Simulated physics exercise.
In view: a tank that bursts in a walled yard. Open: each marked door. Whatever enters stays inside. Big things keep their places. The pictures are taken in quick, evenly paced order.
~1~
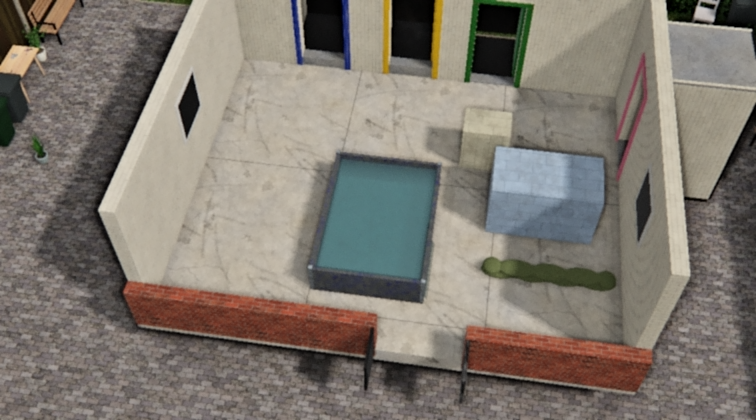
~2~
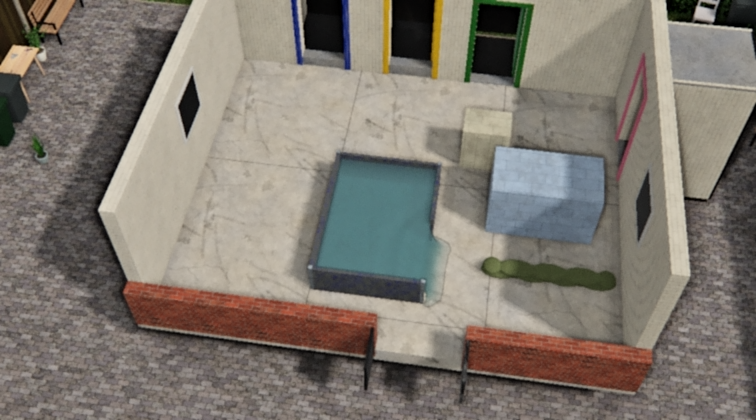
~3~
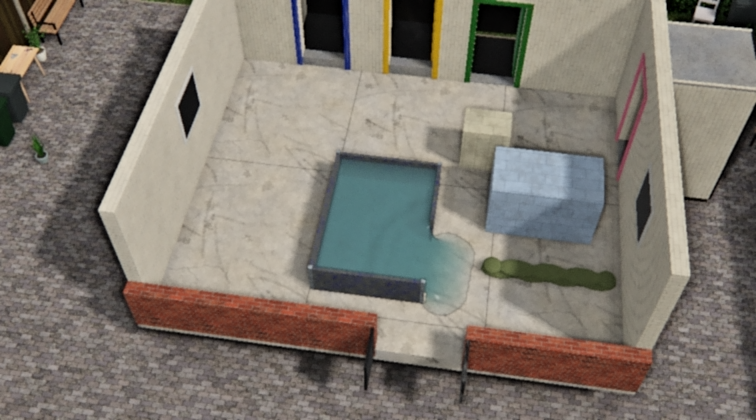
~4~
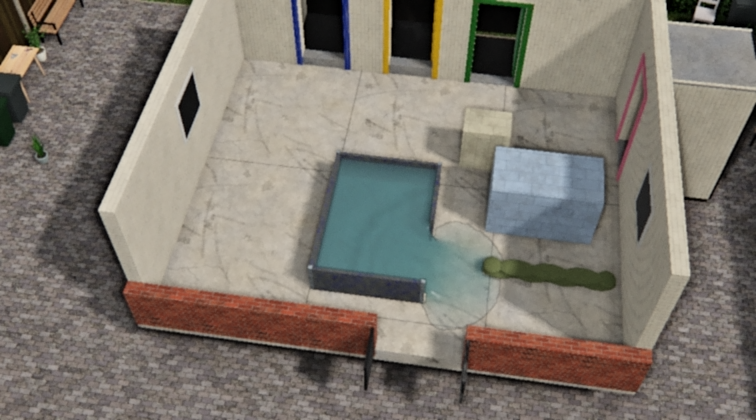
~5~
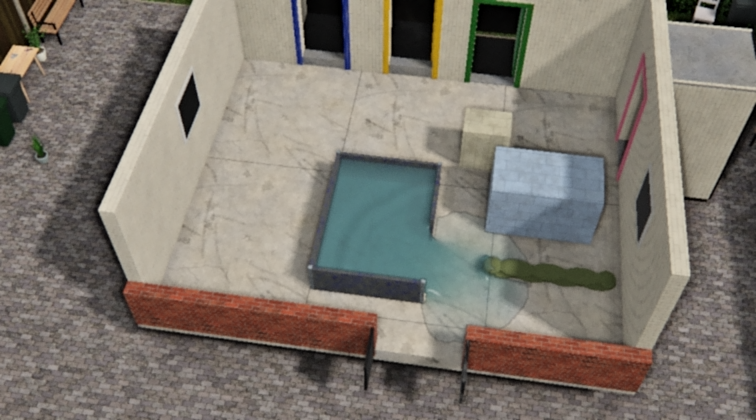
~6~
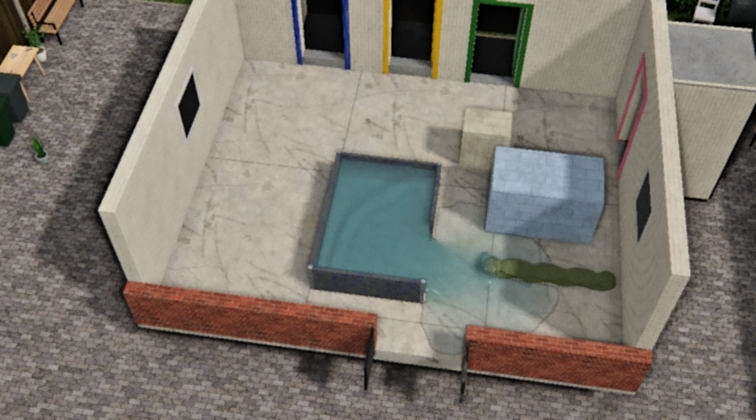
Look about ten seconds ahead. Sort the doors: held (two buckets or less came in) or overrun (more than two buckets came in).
Sorted: Blue door held, pink door held, yellow door held, green door held.
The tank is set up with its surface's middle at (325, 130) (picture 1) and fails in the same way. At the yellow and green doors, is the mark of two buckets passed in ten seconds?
I'd say the yellow door doesn't reach it but the green door crosses the line.
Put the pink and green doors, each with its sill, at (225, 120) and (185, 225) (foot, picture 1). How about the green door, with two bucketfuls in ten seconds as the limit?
What follows is that the green door remains below.
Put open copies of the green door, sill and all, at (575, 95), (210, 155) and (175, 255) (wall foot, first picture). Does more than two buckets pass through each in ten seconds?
In order: Tops the limit, stays within it, stays within it.
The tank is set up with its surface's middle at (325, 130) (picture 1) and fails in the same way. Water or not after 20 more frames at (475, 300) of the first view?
Hit.
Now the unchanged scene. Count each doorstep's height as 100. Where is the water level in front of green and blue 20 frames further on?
The first sits near 0 in a hundred and the second near 0 in a hundred.
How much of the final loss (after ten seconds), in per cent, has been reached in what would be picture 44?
Somewhere around 35 per cent, I'd say.
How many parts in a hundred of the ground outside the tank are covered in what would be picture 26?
That works out to some 25 in a hundred.
A moment on, water covers 15 % of the floor; the blue door not reached, the pink door not reached, the yellow door not reached, the green door not reached.
Next, water covers 20 % of the floor; the blue door not reached, the pink door not reached, the yellow door not reached, the green door not reached.
Then, water covers 25 % of the floor; the blue door not reached, the pink door wet at the sill, nothing in, the yellow door not reached, the green door not reached.
Later, water covers 45 % of the floor; the blue door not reached, the pink door wet at the sill, nothing in, the yellow door not reached, the green door wet at the sill, nothing in.
In the end, water covers 70 % of the floor; the blue door wet at the sill, nothing in, the pink door wet at the sill, nothing in, the yellow door wet at the sill, nothing in, the green door under two buckets in.
